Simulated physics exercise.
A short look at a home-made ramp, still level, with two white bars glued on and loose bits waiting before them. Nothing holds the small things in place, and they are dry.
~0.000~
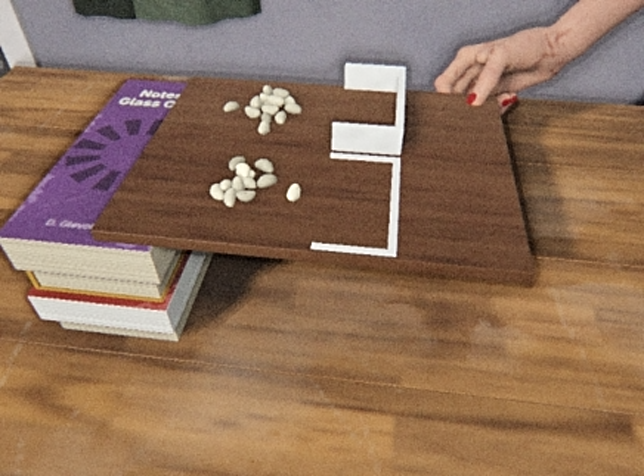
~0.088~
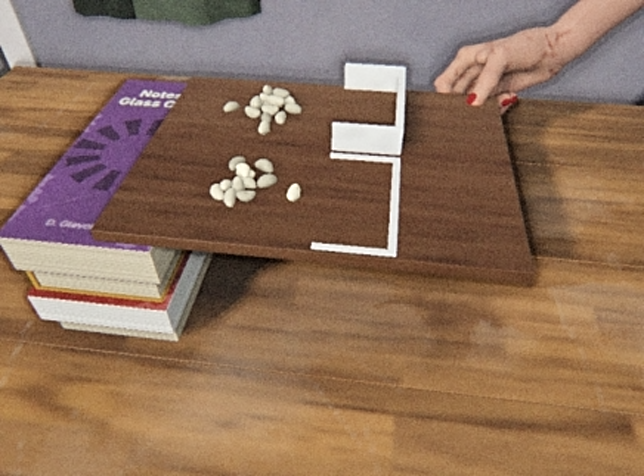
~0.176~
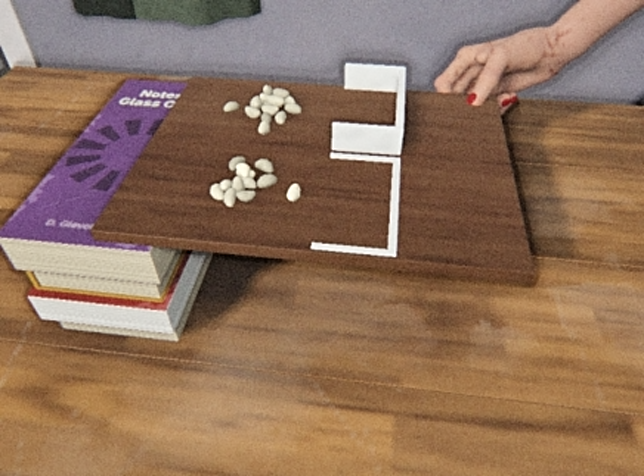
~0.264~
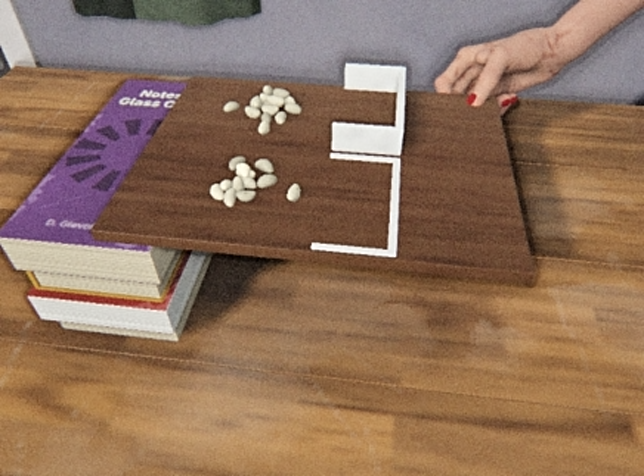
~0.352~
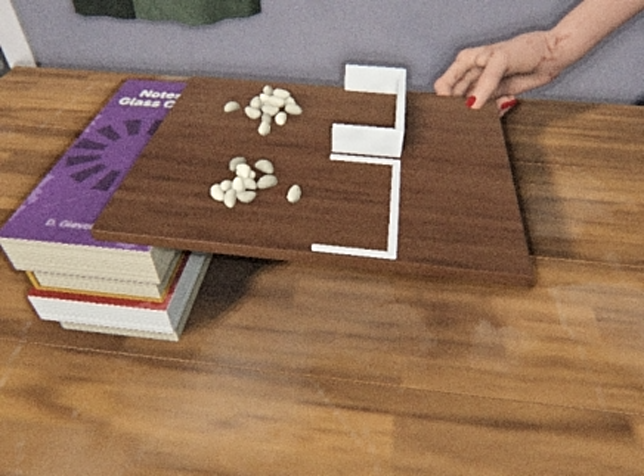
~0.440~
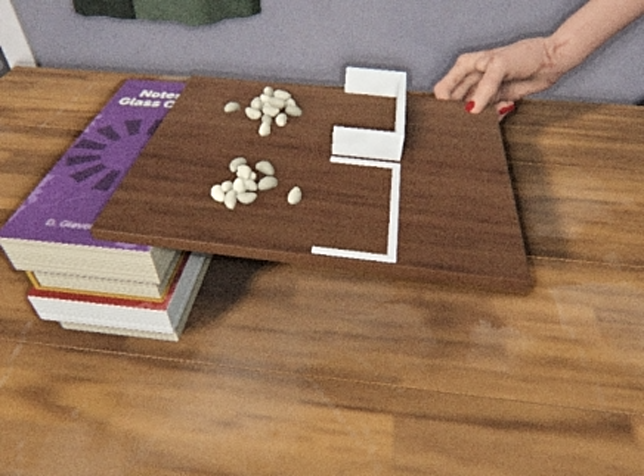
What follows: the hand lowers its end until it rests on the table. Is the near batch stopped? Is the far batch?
The near batch will make it past its barrier; the far batch will stay behind its barrier.
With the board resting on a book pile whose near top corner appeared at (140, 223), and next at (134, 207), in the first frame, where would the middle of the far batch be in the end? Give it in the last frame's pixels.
The middle ends up around (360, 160) the first time and around (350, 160) the second time.
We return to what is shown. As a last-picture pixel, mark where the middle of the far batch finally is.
The middle comes to rest near (364, 172).
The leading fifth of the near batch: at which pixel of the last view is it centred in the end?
My best guess is around (545, 287) in the final picture.
Around 1.04 s, board sloping at 17°; near batch where it was; far batch where it was.
Around 1.57 s, board resting at 27°; near batch about a quarter past its bar; far batch has reached its bar.
Around 2.02 s, board resting at 27°; near batch most past its bar; far batch has reached its bar.
Finally (2.4 s), board resting at 27°; near batch most past its bar; far batch gathered behind its bar.
